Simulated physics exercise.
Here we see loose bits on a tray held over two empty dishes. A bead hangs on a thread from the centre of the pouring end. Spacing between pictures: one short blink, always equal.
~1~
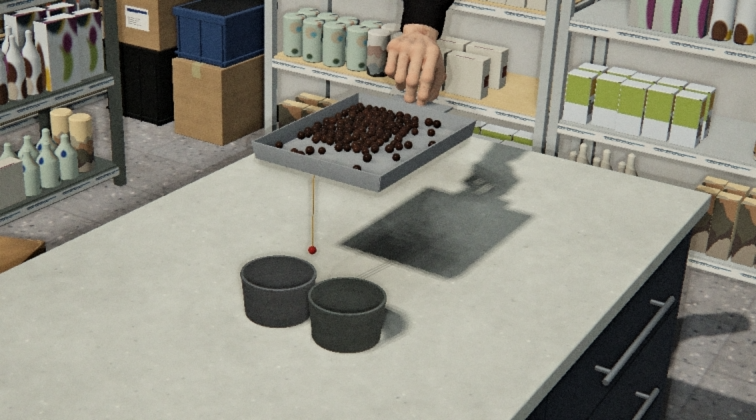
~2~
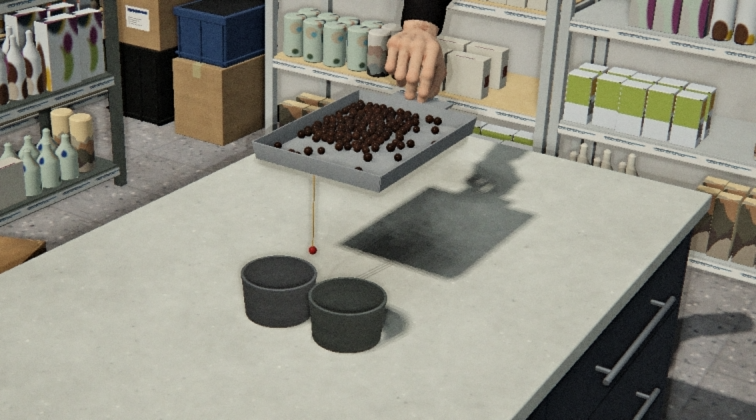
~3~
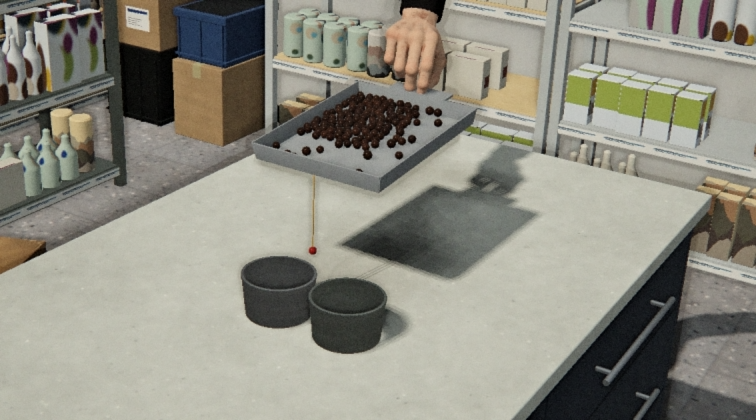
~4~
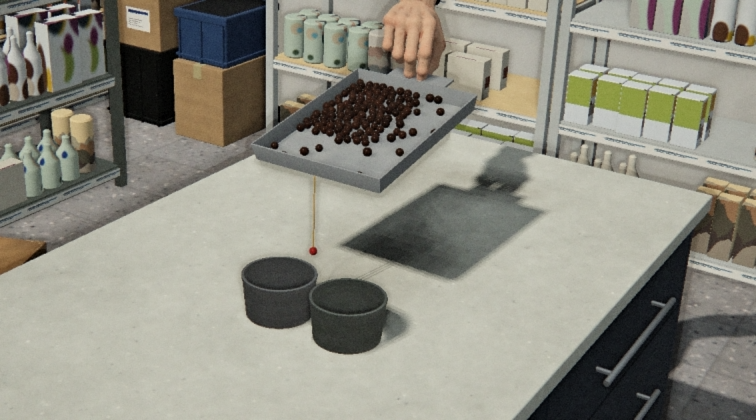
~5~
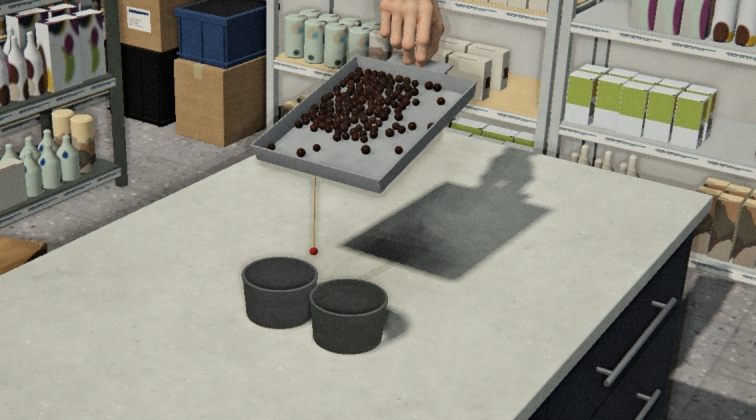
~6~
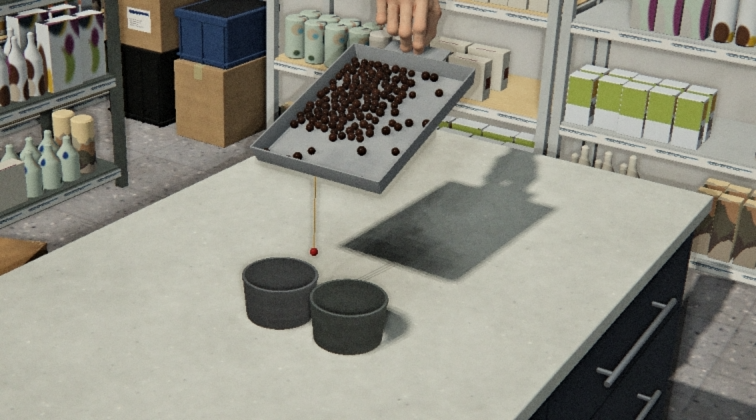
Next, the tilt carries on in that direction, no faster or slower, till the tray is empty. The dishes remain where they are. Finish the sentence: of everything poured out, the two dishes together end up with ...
They end up with the majority of it.
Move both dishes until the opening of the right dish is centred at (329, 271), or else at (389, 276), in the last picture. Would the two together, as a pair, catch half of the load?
Short of half, then short of half.
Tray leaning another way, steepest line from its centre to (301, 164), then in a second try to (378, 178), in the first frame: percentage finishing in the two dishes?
Roughly 20 percent first and 40 percent second.
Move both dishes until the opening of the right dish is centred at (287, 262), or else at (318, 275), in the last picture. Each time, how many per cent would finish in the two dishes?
That makes 20 per cent, followed by 30 per cent.
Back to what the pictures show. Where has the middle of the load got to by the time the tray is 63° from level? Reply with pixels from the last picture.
Near (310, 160).
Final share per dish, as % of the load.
The left dish ends with 40 per cent of the load and the right dish with 20 per cent.
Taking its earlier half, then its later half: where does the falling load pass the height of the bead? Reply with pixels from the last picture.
First half (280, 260); second half (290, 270).
Soon, tray tipped steeply; most on the tray; a stray few in the right dish; a stray few outside both; a small part in the air.
A while on, tray tipped past a quarter turn; about a third on the tray; a small part in the right dish; a small part in the left dish; a small part outside both; about a third in the air.
Towards the end, tray tipped past a quarter turn; about a quarter in the right dish; about a third in the left dish; about a third outside both.
Finally, tray tipped past a quarter turn; about a quarter in the right dish; about a third in the left dish; about a third outside both.
